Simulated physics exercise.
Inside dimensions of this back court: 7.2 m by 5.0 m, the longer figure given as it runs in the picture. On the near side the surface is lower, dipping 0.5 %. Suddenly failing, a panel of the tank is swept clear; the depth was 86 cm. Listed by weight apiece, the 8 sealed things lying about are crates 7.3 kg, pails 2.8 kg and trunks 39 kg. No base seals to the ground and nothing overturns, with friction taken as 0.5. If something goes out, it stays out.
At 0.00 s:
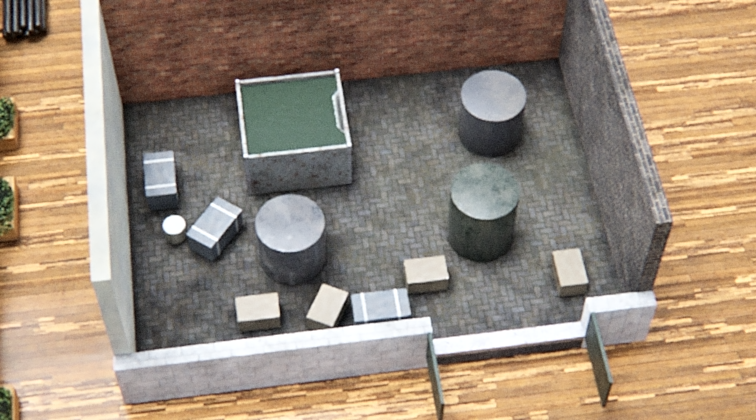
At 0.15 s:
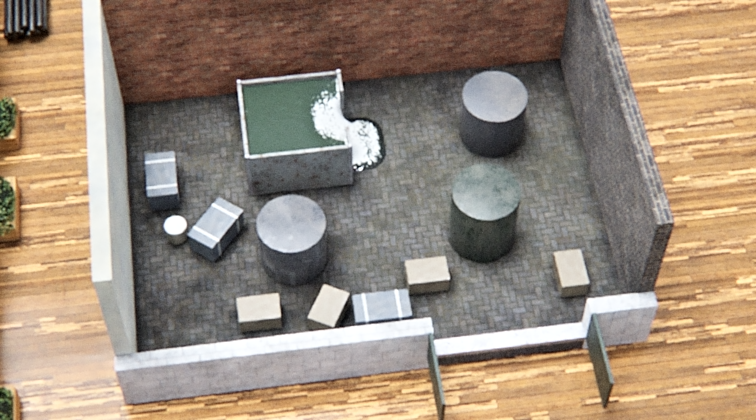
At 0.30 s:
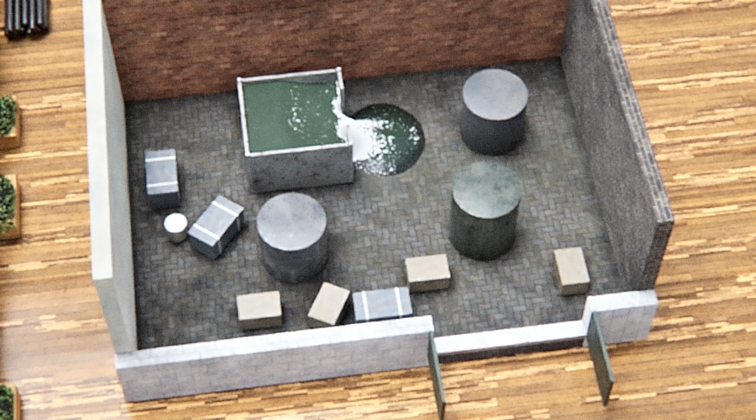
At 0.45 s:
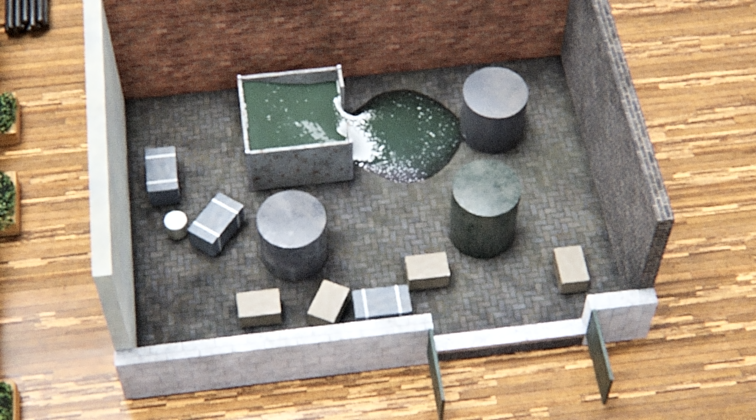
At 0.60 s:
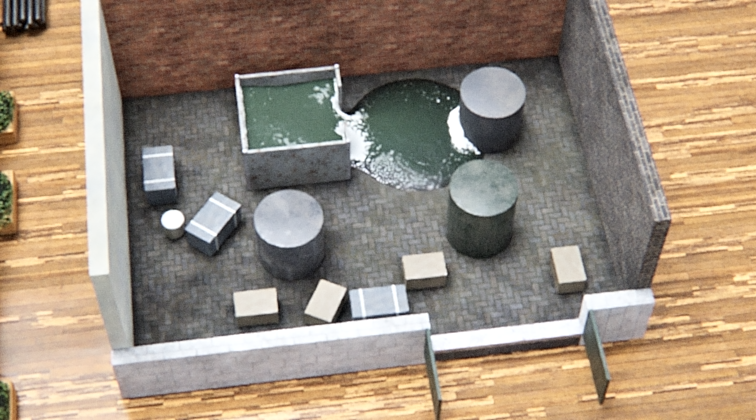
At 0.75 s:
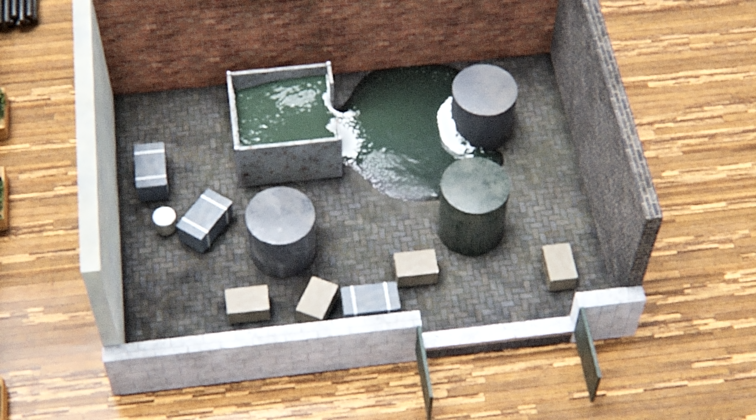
Green water poured through a gap in the right side of the raised tank and spread across the paved yard, foaming around the back gray cylinder, while the crates and boxes stayed put.
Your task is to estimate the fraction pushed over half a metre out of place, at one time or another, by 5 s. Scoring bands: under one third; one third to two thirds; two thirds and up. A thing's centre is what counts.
Result: The lowest band.
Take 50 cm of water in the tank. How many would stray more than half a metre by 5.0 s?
Then 0.
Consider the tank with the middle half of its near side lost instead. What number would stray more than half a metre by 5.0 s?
That gives 5 of them.
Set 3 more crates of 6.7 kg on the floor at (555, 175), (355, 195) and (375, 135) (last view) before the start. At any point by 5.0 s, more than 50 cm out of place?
Outcome: Breaks the threshold first, stays within next, breaks the threshold last.
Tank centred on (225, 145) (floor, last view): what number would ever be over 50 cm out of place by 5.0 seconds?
That gives 2 of them.
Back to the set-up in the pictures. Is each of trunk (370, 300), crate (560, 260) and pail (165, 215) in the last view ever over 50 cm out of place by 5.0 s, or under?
Well, in that order it's not reaching it, topping it, not reaching it.
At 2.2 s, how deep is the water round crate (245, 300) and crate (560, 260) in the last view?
I'd put it at 0 cm and 2 cm respectively.
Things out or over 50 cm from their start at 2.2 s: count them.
Answer: 0.
After 1.1 s 0 of 8 are over 50 cm from their spots; 0 afloat.
After 2.2 s 0 of 8 are over 50 cm from their spots; 0 afloat.
After 3.5 s 1 of 8 are over 50 cm from their spots; 0 afloat.
After 5.0 s 2 of 8 are over 50 cm from their spots, and 2 have been at some point; 2 afloat.
